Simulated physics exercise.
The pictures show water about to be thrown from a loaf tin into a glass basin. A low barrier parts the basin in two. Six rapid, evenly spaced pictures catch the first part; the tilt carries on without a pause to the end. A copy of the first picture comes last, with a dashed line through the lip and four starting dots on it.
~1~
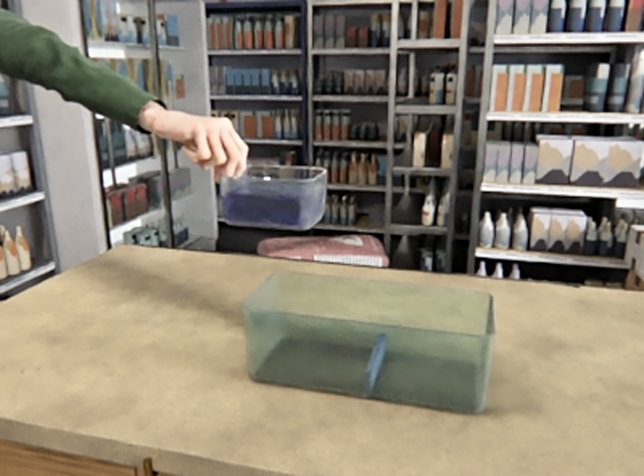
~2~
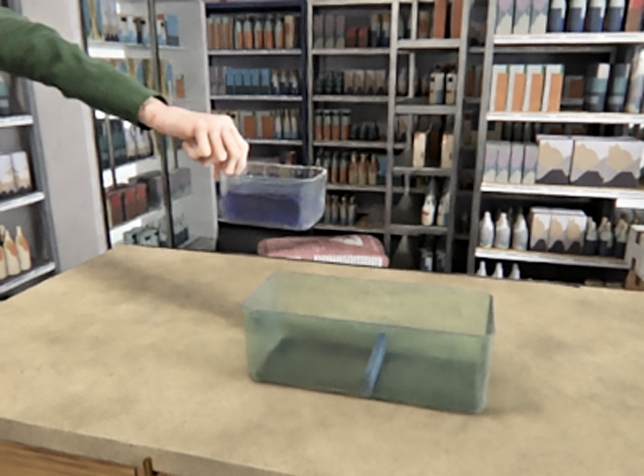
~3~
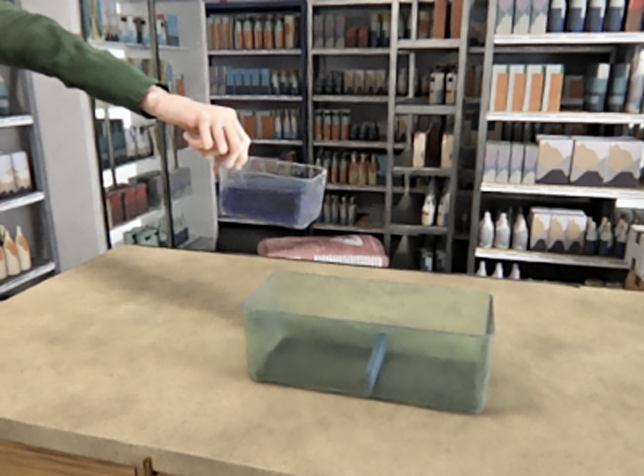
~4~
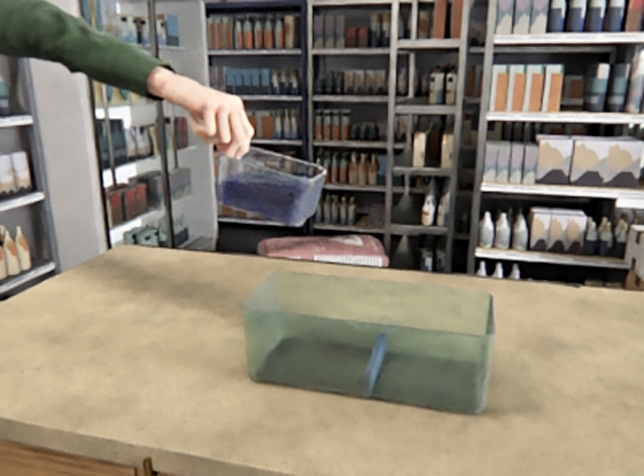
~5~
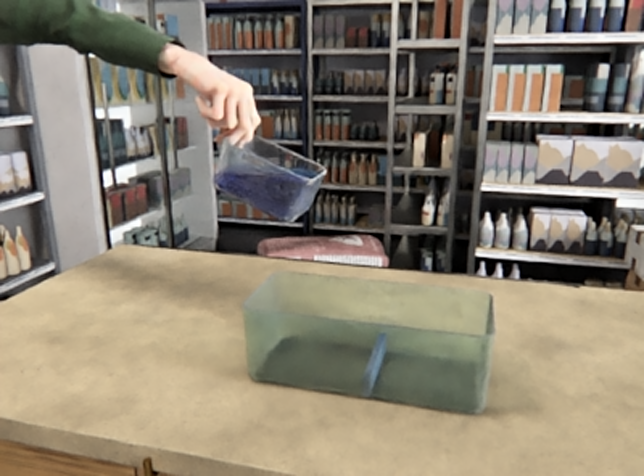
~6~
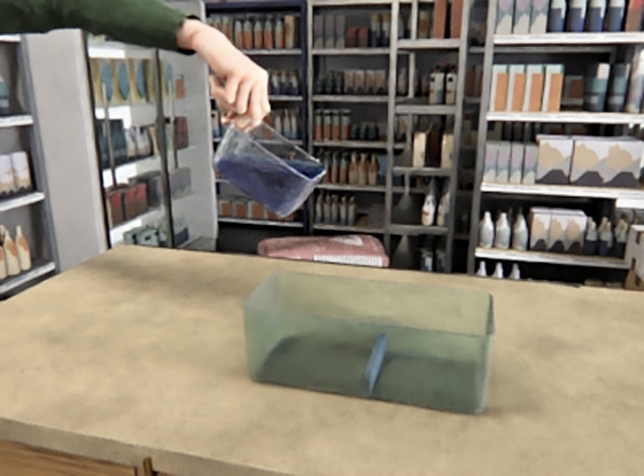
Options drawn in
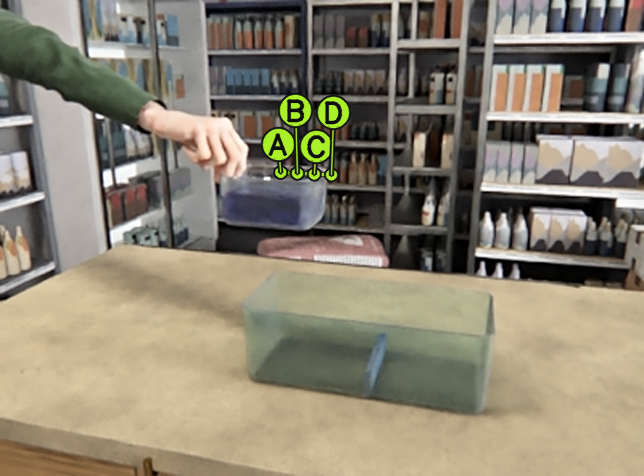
Hand in green sleeve holding a clear container of bluish water above a divided glass basin, gradually tilting it to the right.
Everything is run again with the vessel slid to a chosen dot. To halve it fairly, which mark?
Best: B.
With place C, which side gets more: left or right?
The right one.
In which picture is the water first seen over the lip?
Picture 6.
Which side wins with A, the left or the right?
The left side.
On the marked copy, A at (280, 172); B at (297, 173); C at (314, 174); D at (331, 174).
With A, about 81 % ends left of the wall and 17 % right of it.
With B, about 49 % ends left of the wall and 49 % right of it.
With C, about 19 % ends left of the wall and 80 % right of it.
With D, about 13 % ends left of the wall and 84 % right of it.
